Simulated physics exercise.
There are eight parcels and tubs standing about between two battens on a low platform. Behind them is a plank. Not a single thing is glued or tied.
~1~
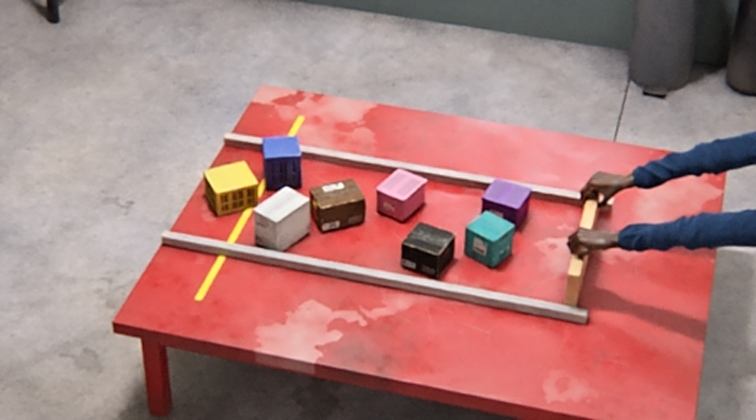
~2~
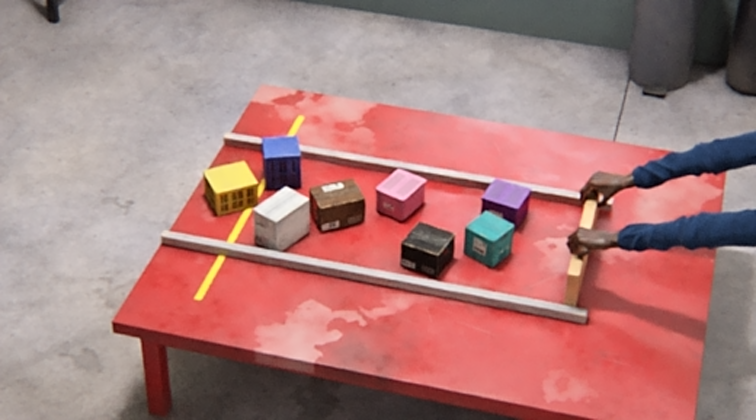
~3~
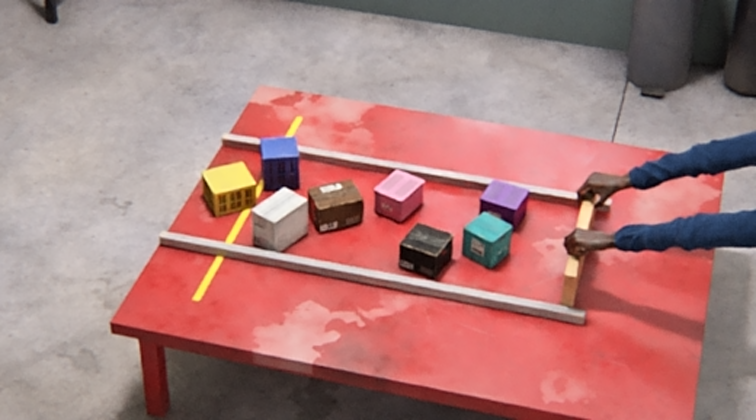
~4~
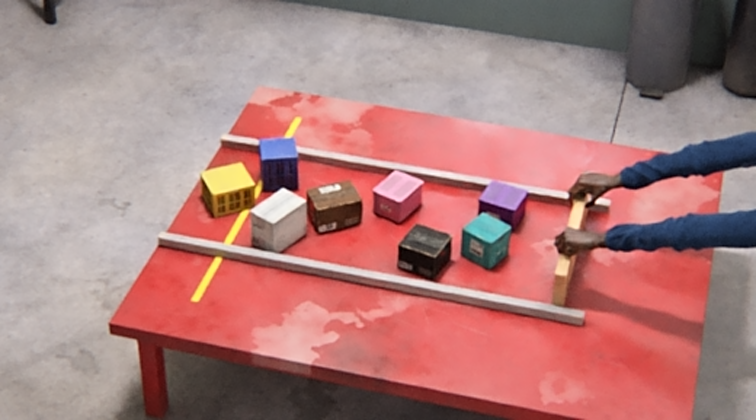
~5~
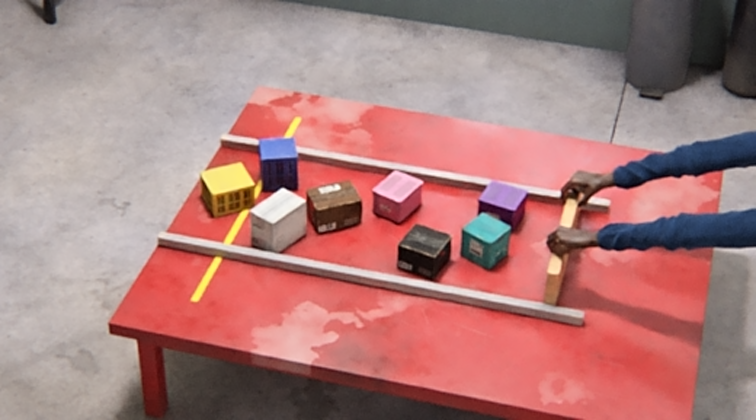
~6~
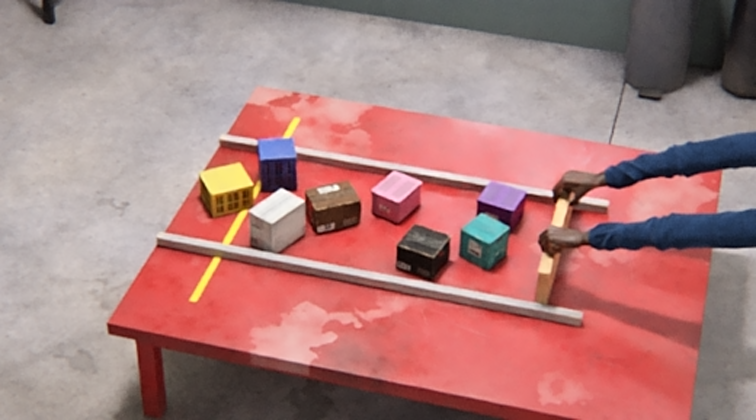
The clip opens on a red platform where eight small boxes and crates of different colours stand between two battens, with a yellow tape line at the left. Two hands grip a wooden plank at the right and slide it a short way left toward the purple and teal boxes, while the parcels stay essentially still.
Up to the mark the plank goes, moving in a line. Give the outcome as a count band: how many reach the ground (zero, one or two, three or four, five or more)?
One or two reach the ground.
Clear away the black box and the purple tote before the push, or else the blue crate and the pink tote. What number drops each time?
That gives 1 for the first pair taken away and 1 for the second.
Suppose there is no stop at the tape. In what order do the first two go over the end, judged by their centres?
First the yellow crate, then the blue crate.
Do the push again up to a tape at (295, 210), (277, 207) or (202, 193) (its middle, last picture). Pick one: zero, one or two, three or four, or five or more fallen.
Taking them in turn, none; either one or two; at least five.
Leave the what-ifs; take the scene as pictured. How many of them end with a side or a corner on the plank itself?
4 touch it.
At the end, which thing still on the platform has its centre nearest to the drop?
Foremost, the blue crate.
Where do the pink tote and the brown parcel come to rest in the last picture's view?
Roughly (236, 172) for the first and roughly (196, 187) for the second.
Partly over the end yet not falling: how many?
That comes to 3 of them.
Soon after, none off yet; yellow crate at rest near (227, 190); blue crate at rest near (277, 165); white box at rest near (277, 223).
After that, none off yet; yellow crate at rest near (227, 190); blue crate at rest near (277, 165); white box displaced a little near (266, 224).
And then, none off yet; yellow crate displaced a little near (208, 186); blue crate displaced about its own width near (259, 158); white box displaced about its own width near (233, 221).
In the end, the number that fall off is one or two; gone, yellow crate.
